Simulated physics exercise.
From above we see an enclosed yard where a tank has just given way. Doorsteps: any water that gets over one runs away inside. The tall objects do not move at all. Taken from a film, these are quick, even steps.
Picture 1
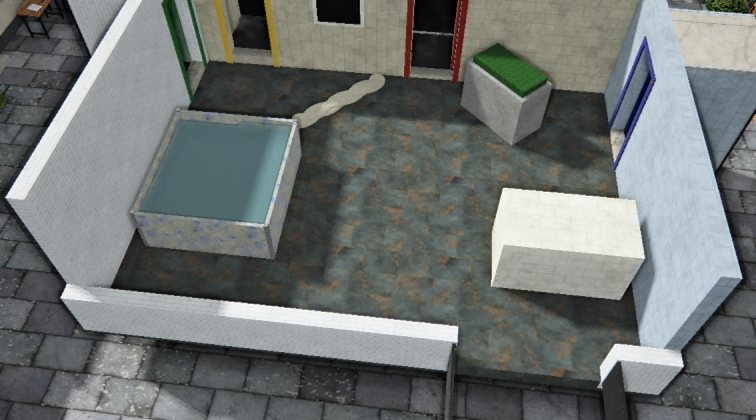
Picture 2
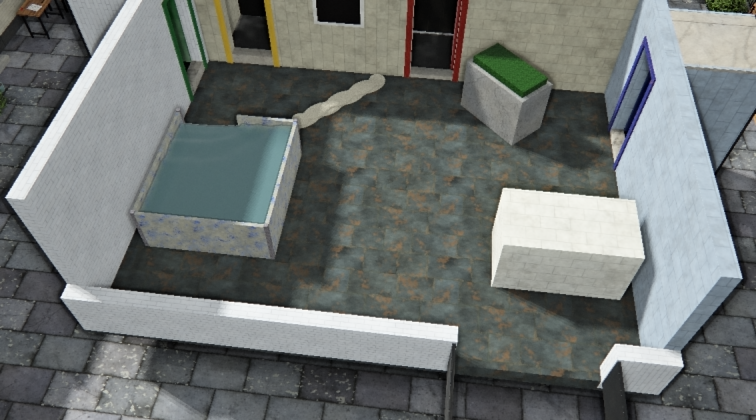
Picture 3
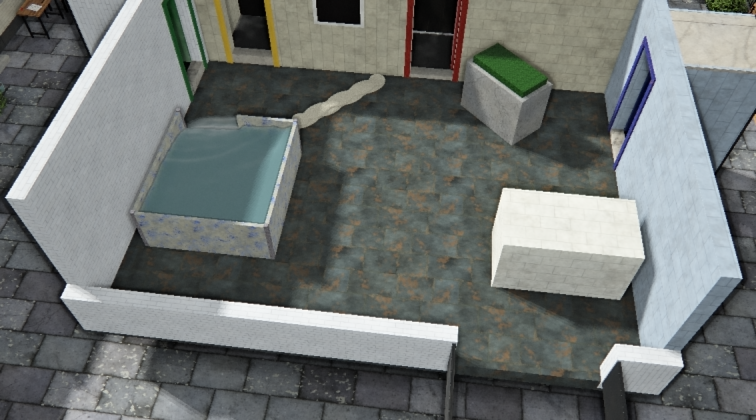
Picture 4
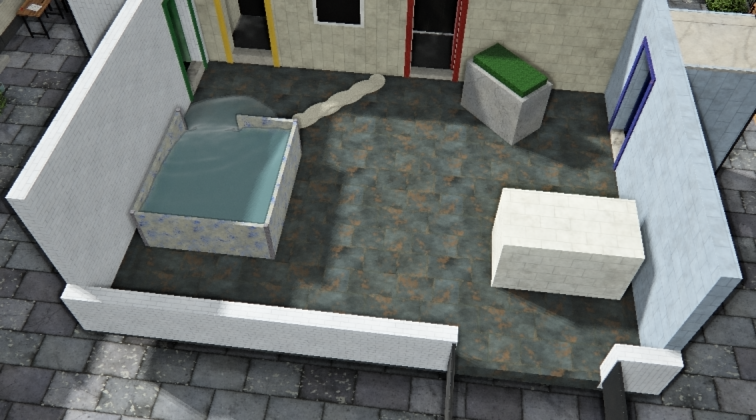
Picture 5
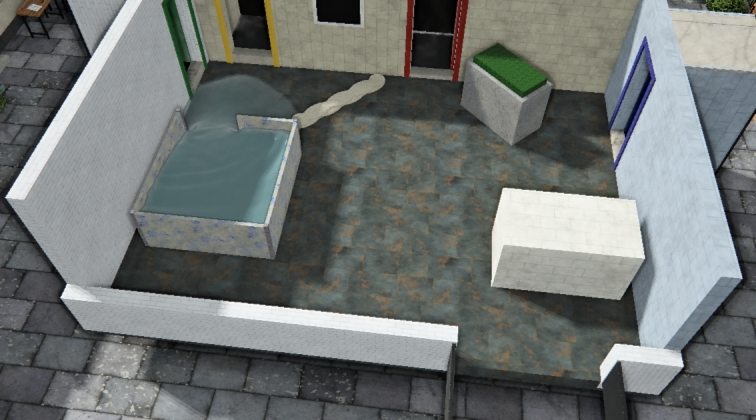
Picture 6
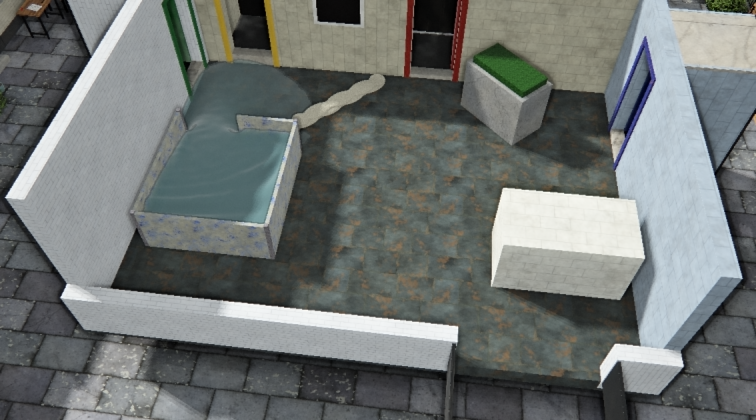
A walled yard with dark mottled paving is seen from above, its white wall on the left, pale blue wall on the right and a low white wall in front. A patterned tank of blue-green water stands at left, a green-topped block at upper right, a white block at right. Water pours through a gap in the tank's far side and spreads toward the back wall, while the camera stays still.
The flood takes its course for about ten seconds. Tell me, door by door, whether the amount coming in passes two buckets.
The yellow door passes two buckets of inflow, the blue door stays within two buckets of inflow, the red door stays within two buckets of inflow, the green door passes two buckets of inflow.
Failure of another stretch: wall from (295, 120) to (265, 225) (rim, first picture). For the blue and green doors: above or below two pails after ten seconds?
Blue door: Exceeds the limit; green door: Falls short.
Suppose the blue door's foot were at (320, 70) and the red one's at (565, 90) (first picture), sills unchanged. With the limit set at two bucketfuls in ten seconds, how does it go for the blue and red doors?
Result: Blue ends up above; red ends up below.
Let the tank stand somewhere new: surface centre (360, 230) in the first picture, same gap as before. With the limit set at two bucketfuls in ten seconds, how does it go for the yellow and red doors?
So, one at a time, the yellow door never reaches the limit while the red door breaks past the limit.
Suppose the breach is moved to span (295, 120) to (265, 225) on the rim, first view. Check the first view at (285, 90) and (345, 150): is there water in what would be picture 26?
In the order asked, I get still bare for the first and drenched for the second.
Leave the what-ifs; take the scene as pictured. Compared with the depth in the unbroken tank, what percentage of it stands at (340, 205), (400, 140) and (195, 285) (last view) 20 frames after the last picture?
In order: 0, 4, 0 %.
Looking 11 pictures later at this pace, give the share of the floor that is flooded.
Estimated share: Around 20 %.
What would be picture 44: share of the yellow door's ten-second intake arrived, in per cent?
My guess is about 100 %.
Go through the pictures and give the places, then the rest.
The first picture shows still water in the water tank at (220, 167).
In the second picture, water pours out on the water tank's far side and has run to a hidden place.
In the third picture, water pours out on the water tank's far side and has run to a hidden place.
In the fourth picture, water pours out on the water tank's far side and has run to (249, 99).
In the fifth picture, the front is at (240, 77), out from the gap on the water tank's far side.
In the sixth picture, water pours out on the water tank's far side and has run to (226, 62).
A moment on, water covers 15 % of the floor; the yellow door over two buckets in, the blue door not reached, the red door not reached, the green door wet at the sill, nothing in.
Next, water covers 20 % of the floor; the yellow door far over two buckets in, the blue door not reached, the red door wet at the sill, nothing in, the green door over two buckets in.
Then, water covers 35 % of the floor; the yellow door far over two buckets in, the blue door not reached, the red door wet at the sill, nothing in, the green door far over two buckets in.
Later, water covers 70 % of the floor; the yellow door far over two buckets in, the blue door wet at the sill, nothing in, the red door wet at the sill, nothing in, the green door far over two buckets in.
In the end, water covers 80 % of the floor; the yellow door far over two buckets in, the blue door wet at the sill, nothing in, the red door wet at the sill, nothing in, the green door far over two buckets in.
